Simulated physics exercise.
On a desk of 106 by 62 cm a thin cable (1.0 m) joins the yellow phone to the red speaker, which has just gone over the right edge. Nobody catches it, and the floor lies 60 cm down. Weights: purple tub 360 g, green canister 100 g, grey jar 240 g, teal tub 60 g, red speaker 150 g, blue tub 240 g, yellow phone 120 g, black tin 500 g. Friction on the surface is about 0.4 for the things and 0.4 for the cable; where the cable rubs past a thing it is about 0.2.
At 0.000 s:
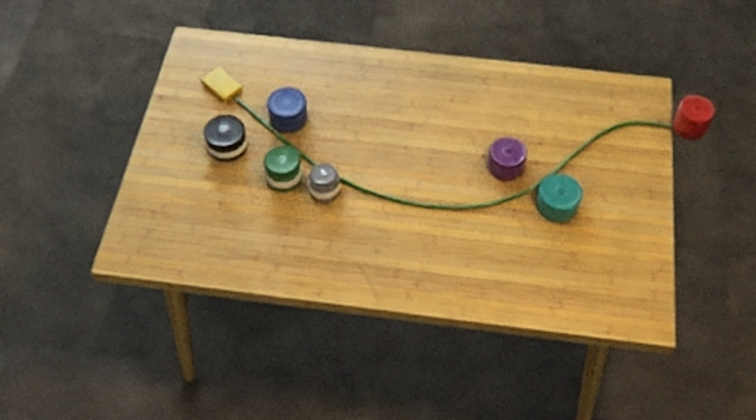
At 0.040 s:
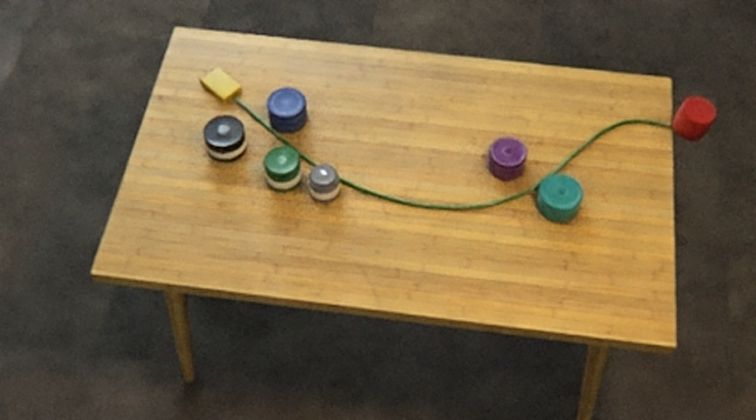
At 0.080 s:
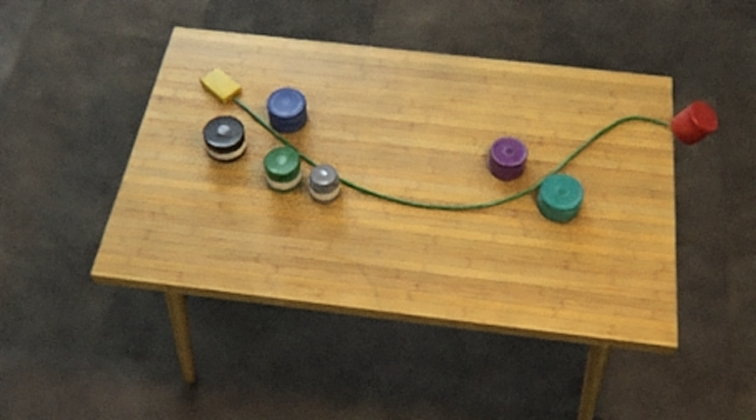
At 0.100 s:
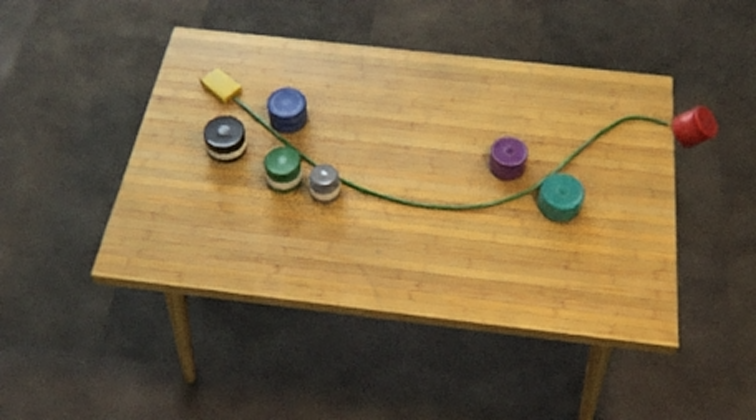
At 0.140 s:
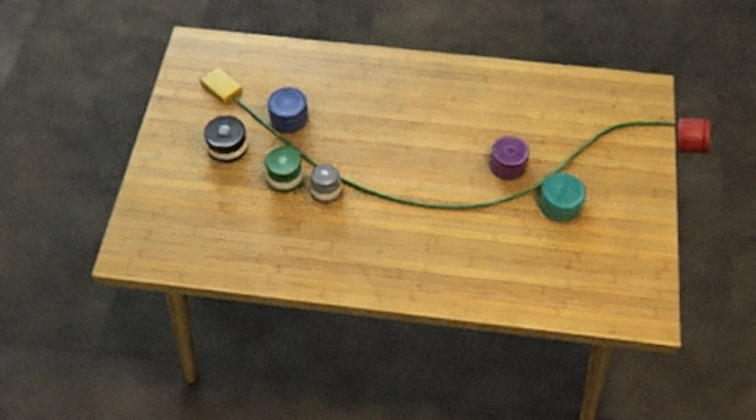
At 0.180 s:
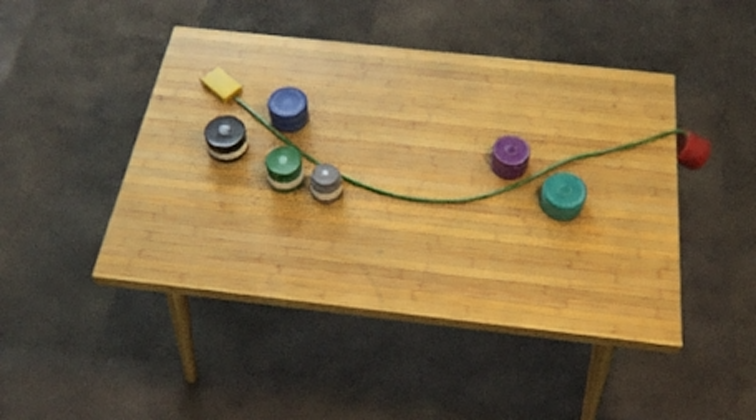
Wooden table holding tubs and a small yellow block, with a red cylinder sinking past the right edge, drawing a green cord straighter.
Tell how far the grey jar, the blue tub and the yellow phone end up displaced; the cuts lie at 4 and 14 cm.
The grey jar barely shifts, the blue tub hardly moves, the yellow phone slides into the middle band.
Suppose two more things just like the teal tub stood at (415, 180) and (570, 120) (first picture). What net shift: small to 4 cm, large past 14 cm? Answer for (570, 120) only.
There: Small.
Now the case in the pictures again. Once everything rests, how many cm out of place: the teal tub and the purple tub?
Teal tub 0 cm, purple tub 0 cm.
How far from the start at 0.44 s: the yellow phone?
About: Yellow phone 6 cm.
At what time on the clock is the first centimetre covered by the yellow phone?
Yellow phone 0.26 s.
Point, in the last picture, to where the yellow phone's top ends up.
Near (253, 109).
At 0.4 s, the cable's tail end at (257, 114); yellow phone 6 cm off its start, red speaker over the edge.
At 0.7 s, the cable's tail end at (267, 121); yellow phone 9 cm off its start, red speaker over the edge.
At 0.9 s, the cable's tail end at (269, 122); yellow phone 10 cm off its start at (253, 109), red speaker over the edge.
At 1.2 s, the cable's tail end at (269, 122); yellow phone 10 cm off its start, red speaker over the edge.
At 2.4 s, the cable's tail end at (269, 123); yellow phone 10 cm off its start at (253, 109), blue tub 1 cm off its start at (292, 100), grey jar 0 cm off its start at (326, 174), red speaker over the edge.
